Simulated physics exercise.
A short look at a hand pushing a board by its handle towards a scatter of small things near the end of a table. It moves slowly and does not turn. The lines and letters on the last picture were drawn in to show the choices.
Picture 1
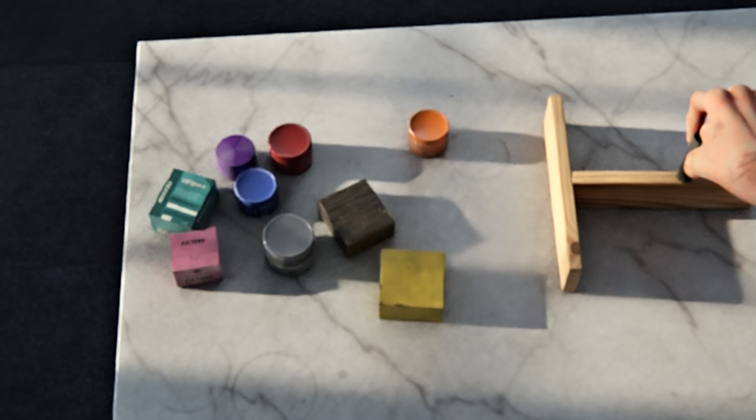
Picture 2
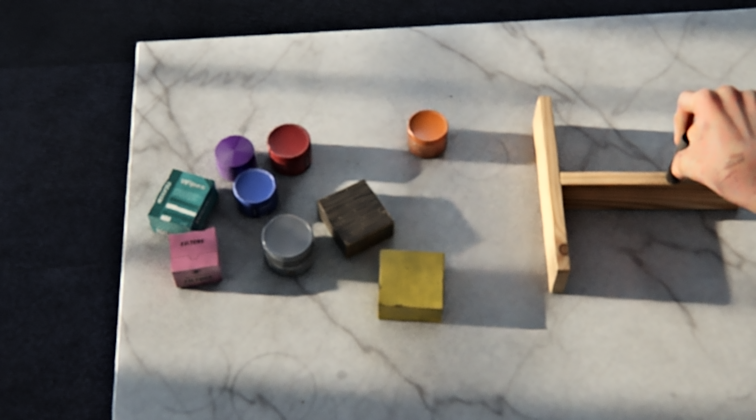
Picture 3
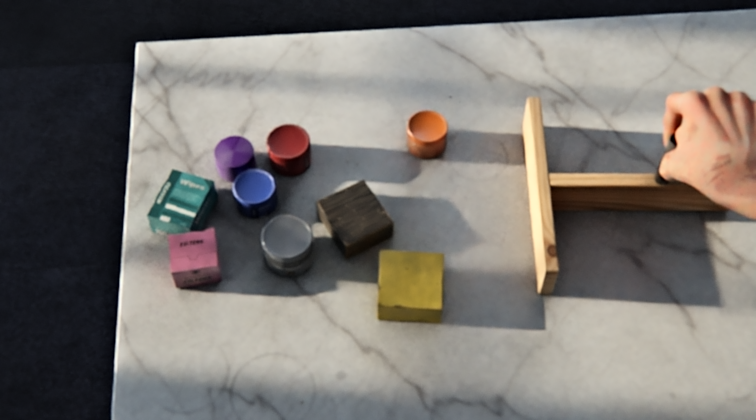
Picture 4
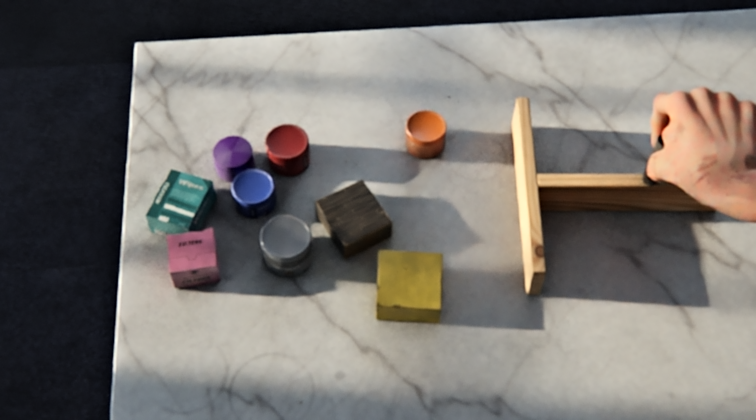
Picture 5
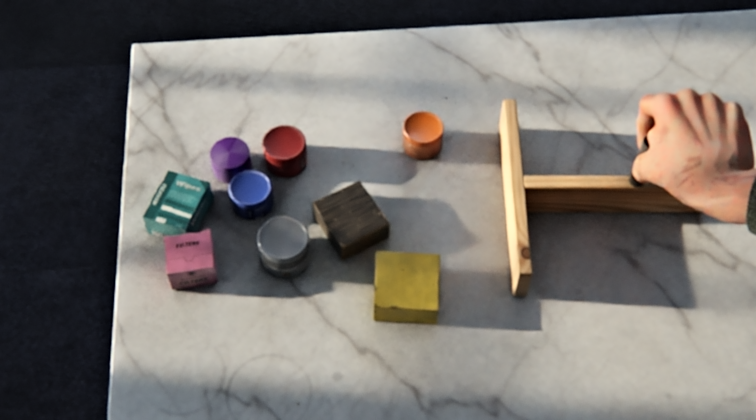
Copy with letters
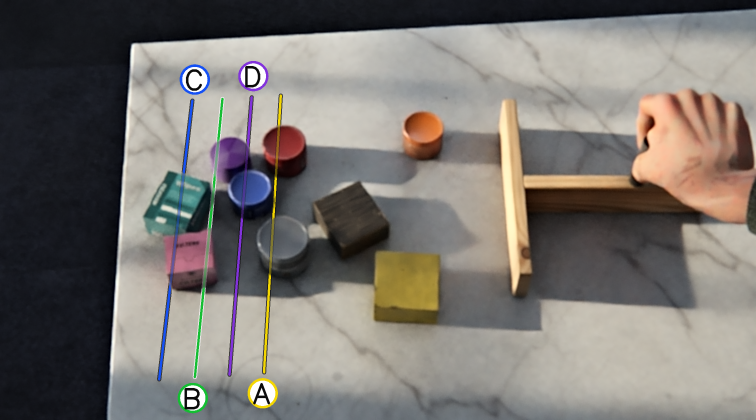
The video shows a hand gripping the handle of a wooden board and slowly pushing it left across a marble table, towards a scatter of small colourful tubs and blocks, which stay in place with the board still apart from them.
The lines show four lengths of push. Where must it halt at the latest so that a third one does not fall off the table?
No farther than B.
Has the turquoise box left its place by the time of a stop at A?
Yes.
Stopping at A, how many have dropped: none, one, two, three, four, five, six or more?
By then, none.
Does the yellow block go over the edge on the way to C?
By then, no.
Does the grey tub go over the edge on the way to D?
By then, no.
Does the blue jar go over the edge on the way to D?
No.
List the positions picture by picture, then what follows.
In the first frame, board (565, 177); red tub (291, 149); purple tin (237, 159).
In the second frame, board (554, 178); grey tub (290, 246).
In the third frame, board (542, 179); turquoise box (183, 206).
In the fourth frame, board (531, 180); black block (354, 220).
In the fifth frame, board (517, 181); blue jar (252, 195); red tub (286, 152); purple tin (232, 161).
On the marked copy, A at (273, 222); B at (210, 226); C at (177, 228); D at (242, 224).
Taking B. A third of the way, board (406, 188); yellow block (368, 290); orange jar (378, 136).
Two thirds of the way, board (295, 195); pink box (165, 267); turquoise box (169, 208).
When it is over, board (210, 200); pink box over the edge; turquoise box over the edge; two fallen.
As for the rest, A is within the limit but short; C drops three; D is within the limit but short.
